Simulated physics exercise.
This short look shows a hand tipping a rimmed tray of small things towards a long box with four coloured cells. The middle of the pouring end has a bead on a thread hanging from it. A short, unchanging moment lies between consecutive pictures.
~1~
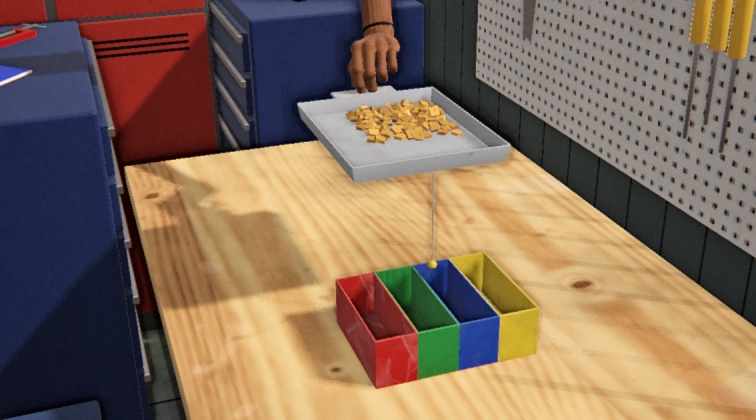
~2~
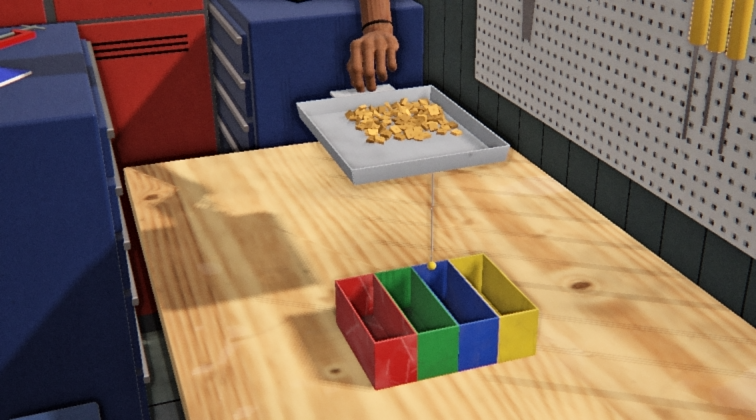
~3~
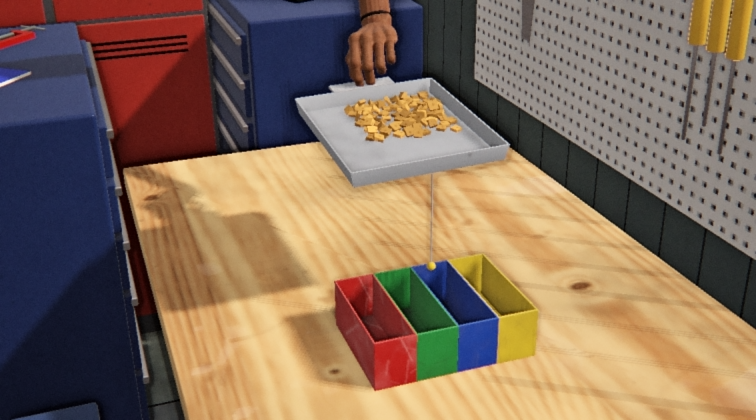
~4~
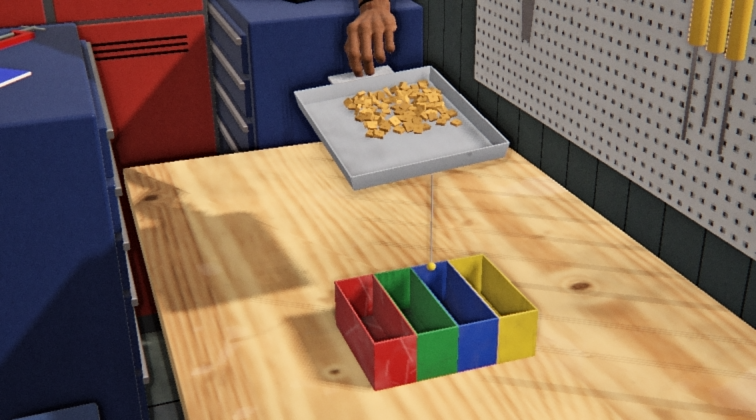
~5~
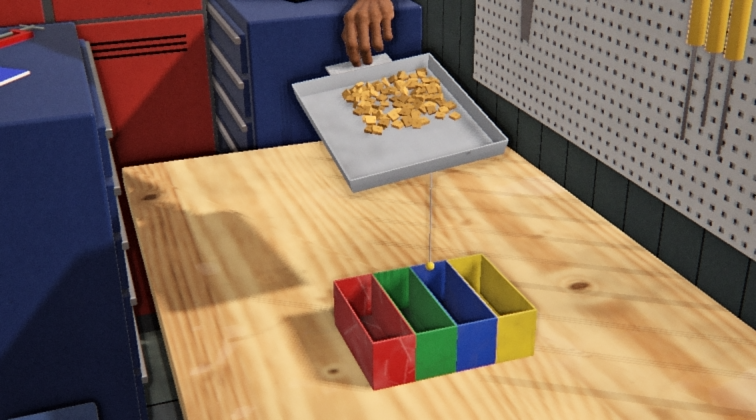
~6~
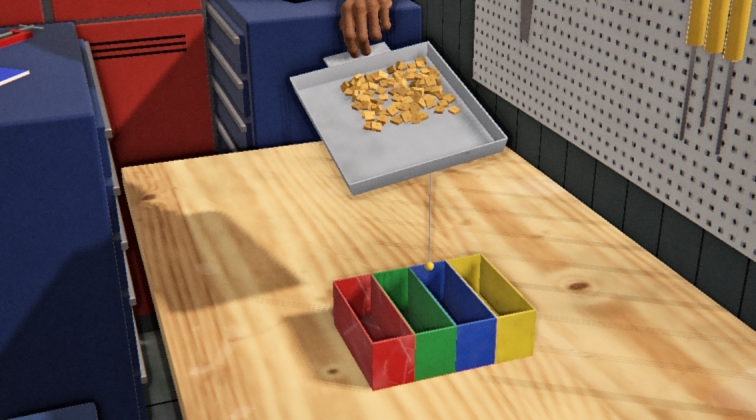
In a workshop, a hand holds a grey rimmed tray of small golden pieces above a wooden table with a red, green, blue and yellow box, then gradually raises the tray's far side, tilting it towards its near left corner.
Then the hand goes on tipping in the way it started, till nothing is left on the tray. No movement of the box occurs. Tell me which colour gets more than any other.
The red one gets the most.
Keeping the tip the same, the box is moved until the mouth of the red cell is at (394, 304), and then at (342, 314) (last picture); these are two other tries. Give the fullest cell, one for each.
You'd see that red cell win the first time and that green cell win the second.
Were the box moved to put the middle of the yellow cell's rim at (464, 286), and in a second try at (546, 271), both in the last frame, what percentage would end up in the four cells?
Estimate: 100 % first, 0 % second.
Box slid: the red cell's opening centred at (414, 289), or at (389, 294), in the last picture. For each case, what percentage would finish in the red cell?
In turn 10 and 50 in a hundred.
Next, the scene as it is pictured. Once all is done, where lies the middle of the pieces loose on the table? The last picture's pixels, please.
(300, 361), about.
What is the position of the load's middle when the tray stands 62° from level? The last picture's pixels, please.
(367, 179).
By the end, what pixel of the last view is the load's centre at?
Resting centre, last frame: Roughly (365, 335).
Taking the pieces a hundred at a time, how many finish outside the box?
Some 20 percent of the load.
Just after the last frame, tray tipped steeply; the larger part on the tray; about a tenth falling or outside the box.
A moment on, tray tipped past a quarter turn; roughly half on the tray; roughly a quarter in the red cell; just a few in the green cell; roughly a quarter falling or outside the box.
Further on, tray tipped past a quarter turn; roughly two thirds in the red cell; about a tenth in the green cell; roughly a quarter falling or outside the box.
When it is over, tray tipped past a quarter turn; roughly two thirds in the red cell; about a tenth in the green cell; not one in the blue cell; not one in the yellow cell; roughly a quarter outside the box.
